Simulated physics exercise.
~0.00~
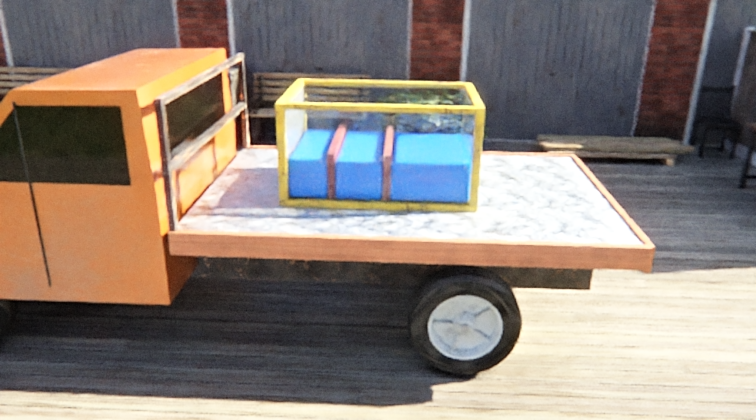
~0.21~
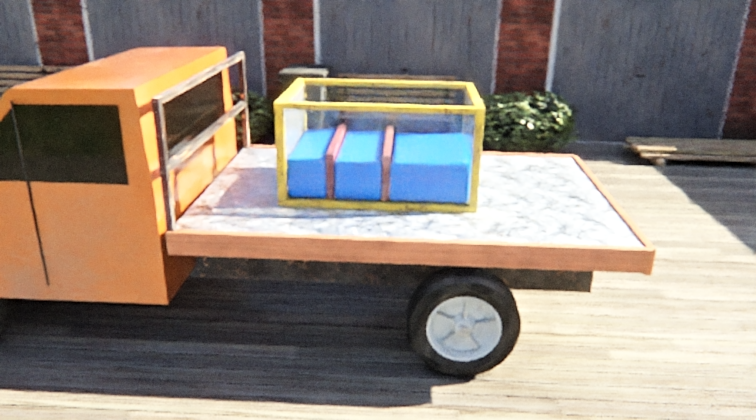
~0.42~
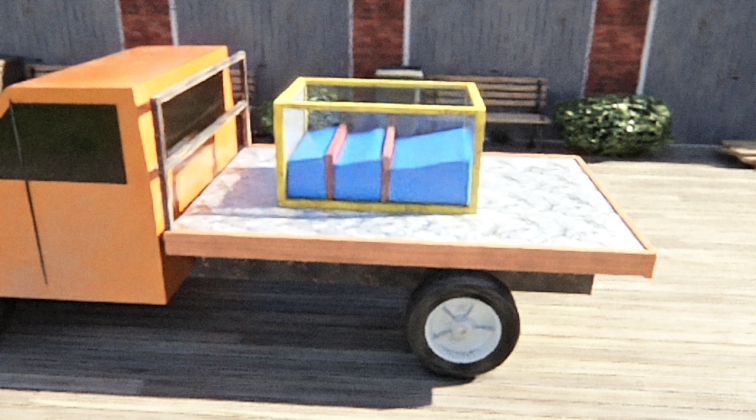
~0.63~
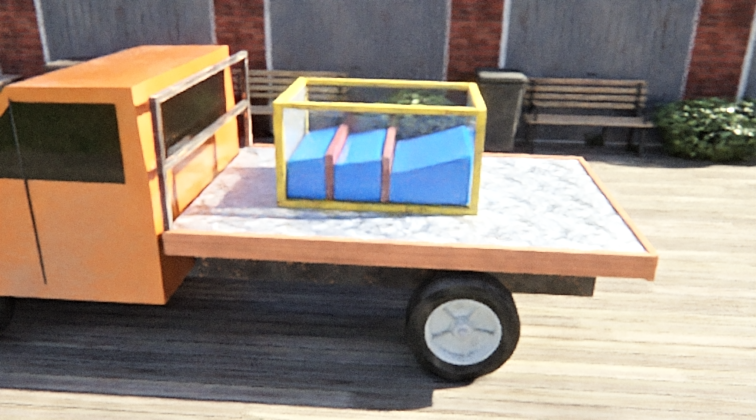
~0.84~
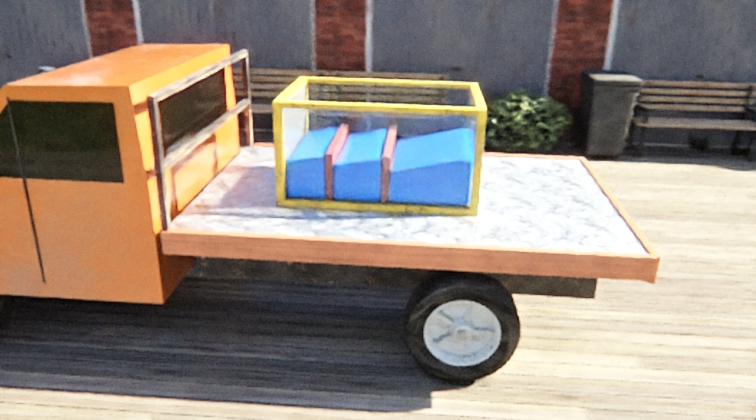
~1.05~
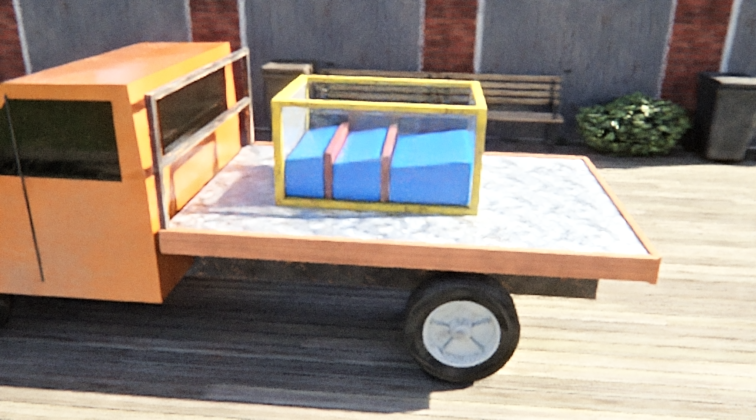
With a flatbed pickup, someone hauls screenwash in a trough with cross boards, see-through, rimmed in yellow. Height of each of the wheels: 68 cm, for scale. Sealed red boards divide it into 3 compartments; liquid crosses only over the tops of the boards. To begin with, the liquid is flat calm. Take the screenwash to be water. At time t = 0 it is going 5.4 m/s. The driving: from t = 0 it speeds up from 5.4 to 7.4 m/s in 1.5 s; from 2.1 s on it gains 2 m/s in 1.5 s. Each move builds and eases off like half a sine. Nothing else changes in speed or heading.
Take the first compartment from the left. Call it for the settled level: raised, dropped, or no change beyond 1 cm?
No change.
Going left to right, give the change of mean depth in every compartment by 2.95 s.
From the left: 0, 0, 0.
By 1.85 s the compartments hold 26, 26, 26 cm, left to right.
By 2.95 s the compartments hold 26, 26, 26 cm, left to right.
By 4.15 s the compartments hold 26, 26, 26 cm, left to right.
By 6.59 s the compartments hold 26, 26, 26 cm, left to right.
